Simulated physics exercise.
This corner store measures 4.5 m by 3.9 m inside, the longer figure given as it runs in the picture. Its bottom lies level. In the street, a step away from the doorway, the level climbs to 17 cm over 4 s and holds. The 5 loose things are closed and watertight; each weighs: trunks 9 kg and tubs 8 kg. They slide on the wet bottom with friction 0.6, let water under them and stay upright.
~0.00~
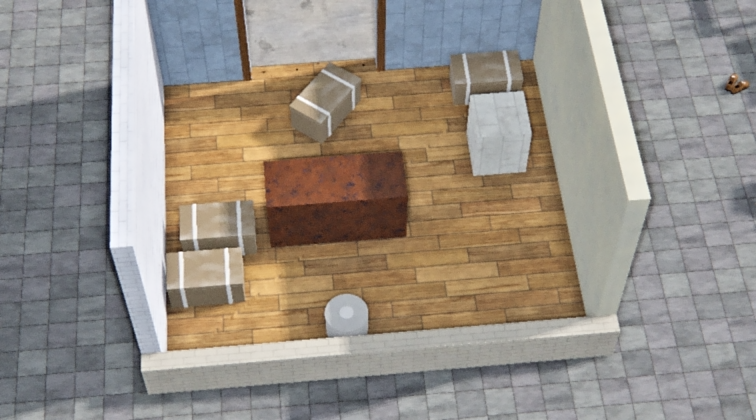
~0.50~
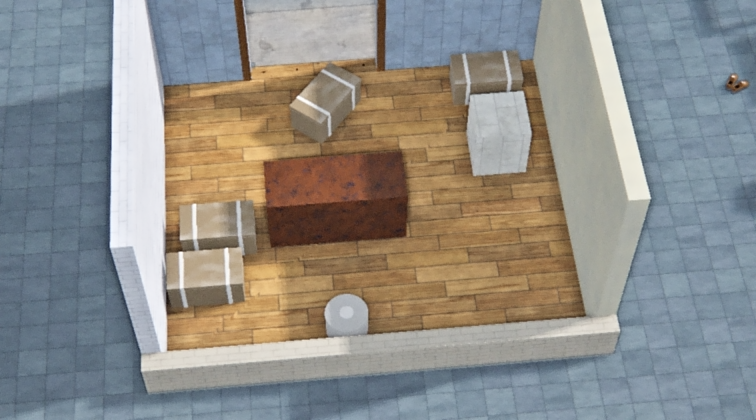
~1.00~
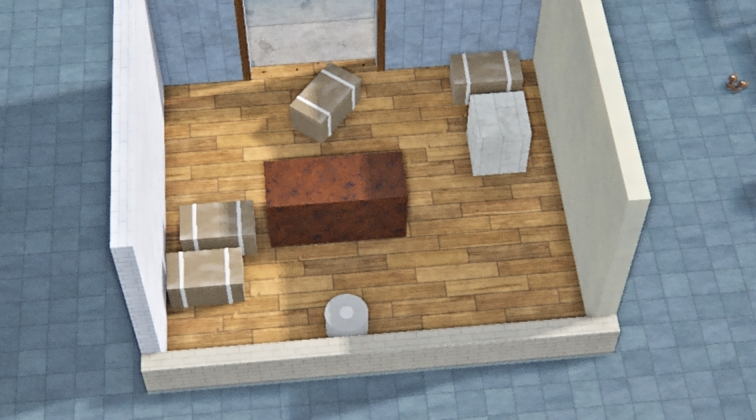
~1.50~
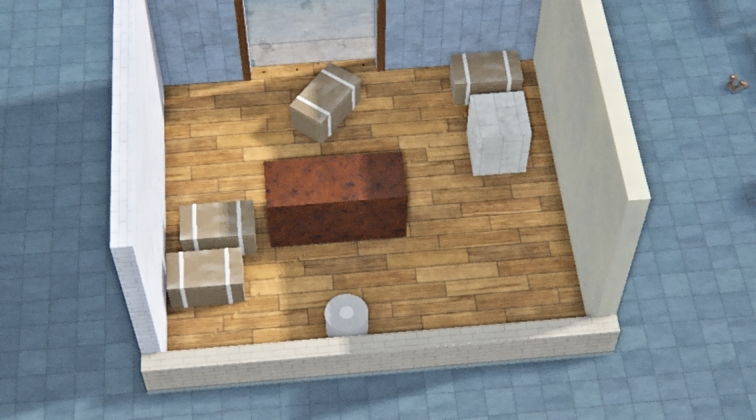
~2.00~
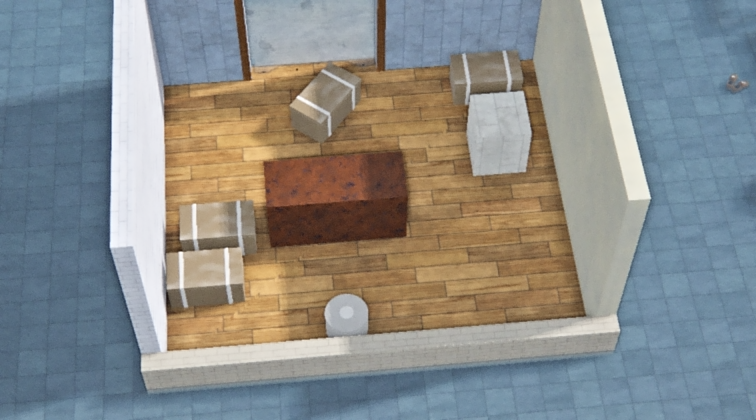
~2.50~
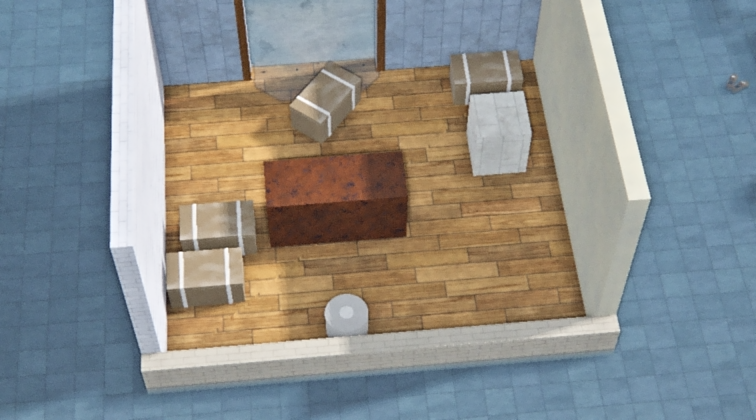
A small open-fronted room with a plank floor, pale side walls and a blue back wall with a doorway is seen from high above, amid paving. A reddish-brown block sits mid-floor, with four strapped tan boxes around it, a whitish block at right and a pale round tub near the front. Bluish water spreads over the paving, then a thin patch appears inside the doorway, while the objects and view stay still.
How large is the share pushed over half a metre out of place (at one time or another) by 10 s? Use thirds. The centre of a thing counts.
That comes to between one and two thirds.
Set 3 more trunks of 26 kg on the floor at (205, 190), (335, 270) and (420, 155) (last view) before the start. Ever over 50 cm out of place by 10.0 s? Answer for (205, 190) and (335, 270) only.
In turn: More, short of it.
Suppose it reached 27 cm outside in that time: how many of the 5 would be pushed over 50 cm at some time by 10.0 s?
Then 4.
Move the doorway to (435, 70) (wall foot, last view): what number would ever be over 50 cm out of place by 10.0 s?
In that case 0 of them.
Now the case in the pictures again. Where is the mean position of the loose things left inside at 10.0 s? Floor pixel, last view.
Near (390, 225).
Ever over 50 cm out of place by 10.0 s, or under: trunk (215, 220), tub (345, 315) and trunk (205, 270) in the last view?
In that order: Past it, less, past it.
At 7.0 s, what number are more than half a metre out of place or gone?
By then 1.
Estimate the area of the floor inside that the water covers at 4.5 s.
Some 5.0 m2.
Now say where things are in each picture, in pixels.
In the first picture, a trunk at (217, 220) rests on the ground; a trunk at (326, 92), on the bottom; 0.0 m2 under water; 0 of 5 have shifted.
In the second picture, a trunk at (217, 220) rests on the ground; a trunk at (326, 92) rests on the ground; water covers 0.0 m2; 0 of 5 have shifted.
In the third picture, a trunk at (217, 220) rests on the ground; a trunk at (326, 92) rests on the ground; water covers 0.0 m2; 0 of 5 have shifted.
In the fourth picture, a trunk at (217, 220), on the bottom; a trunk at (326, 92) rests on the ground; 0.0 m2 under water; 0 of 5 have shifted.
In the fifth picture, a trunk at (217, 220) rests on the ground; a trunk at (326, 92), on the bottom; water covers 0.0 m2; 0 of 5 have shifted.
In the sixth picture, a trunk at (217, 220) rests on the ground; a trunk at (326, 92) rests on the ground; water covers 0.3 m2; 0 of 5 have shifted.
After 3.5 s 0 of 5 are over 50 cm from their spots; 0 afloat.
After 4.5 s 1 of 5 are over 50 cm from their spots; 0 afloat.
After 7.0 s 1 of 5 are over 50 cm from their spots; 1 afloat.
After 10.0 s 3 of 5 are over 50 cm from their spots, and 3 have been at some point; 5 afloat.
